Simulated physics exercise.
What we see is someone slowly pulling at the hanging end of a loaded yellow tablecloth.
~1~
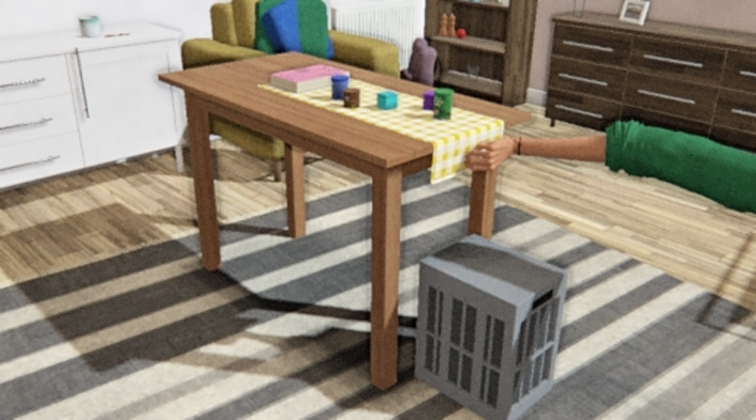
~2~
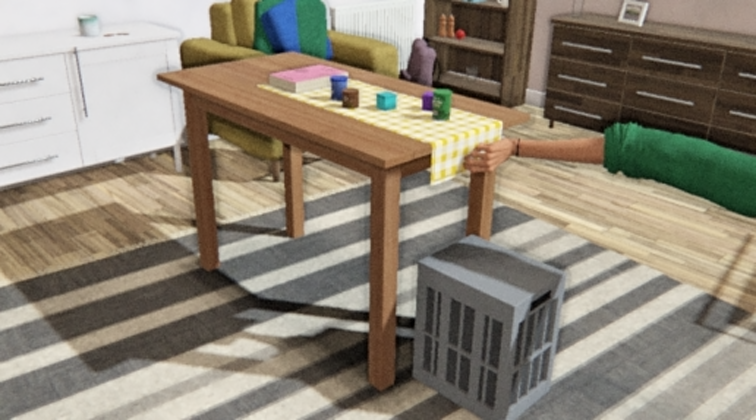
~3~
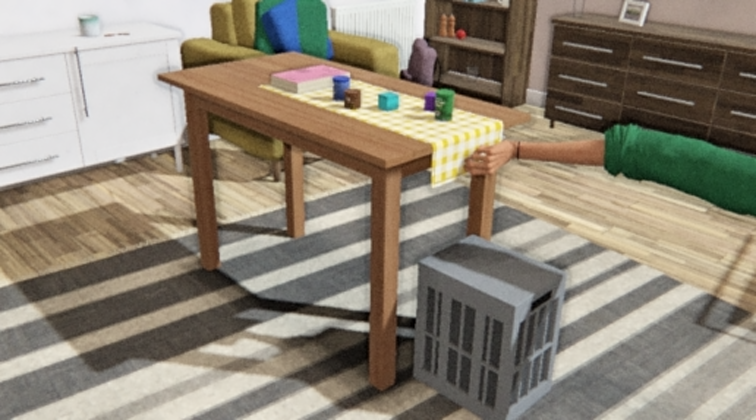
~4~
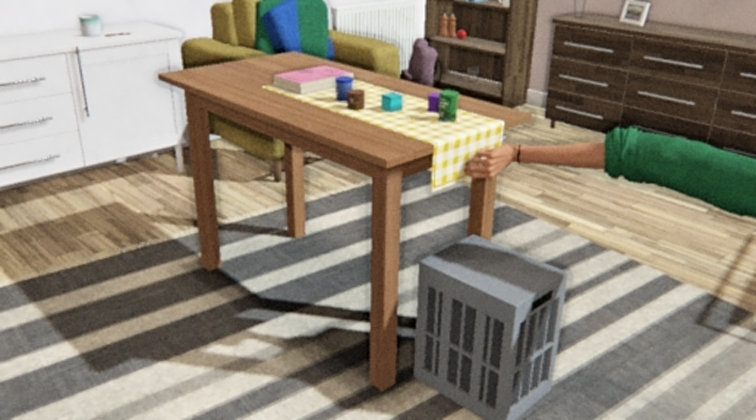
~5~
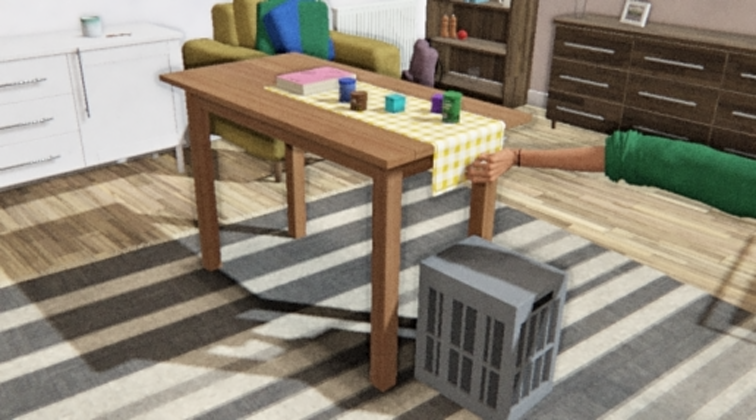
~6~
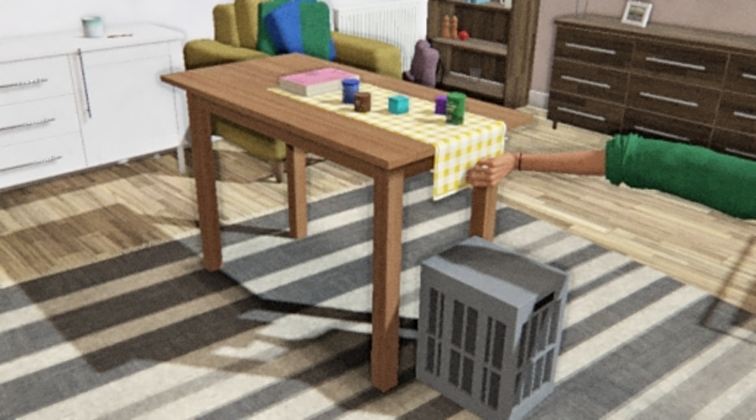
A hand reaching in from the right slowly pulled the hanging end of a yellow checked tablecloth slightly downward, and the pink book and small colored containers on it shifted a little toward the hand.
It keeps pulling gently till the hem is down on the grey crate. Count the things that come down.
It carries off two.
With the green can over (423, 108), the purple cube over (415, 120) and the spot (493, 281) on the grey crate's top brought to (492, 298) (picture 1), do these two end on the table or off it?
The green can falls; the purple cube goes over.
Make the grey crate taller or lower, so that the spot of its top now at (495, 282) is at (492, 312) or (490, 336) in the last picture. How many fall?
In that case 3 and 4.
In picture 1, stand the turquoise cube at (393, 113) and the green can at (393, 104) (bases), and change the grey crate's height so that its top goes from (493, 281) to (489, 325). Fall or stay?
The turquoise cube falls; the green can is carried off.
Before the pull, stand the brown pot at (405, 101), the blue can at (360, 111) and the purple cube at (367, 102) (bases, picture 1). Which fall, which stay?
The brown pot remains up; the blue can survives; the purple cube remains up.
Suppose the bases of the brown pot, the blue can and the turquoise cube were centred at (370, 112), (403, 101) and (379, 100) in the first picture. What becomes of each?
The brown pot holds on, the blue can remains up, the turquoise cube does not fall.
Soon after, hem near (468, 206); all still up.
Then, hem near (467, 236); green can gone.
Further on, hem on the crate; green can and purple cube gone.
At rest, hem on the crate; green can and purple cube gone. The answer is two.
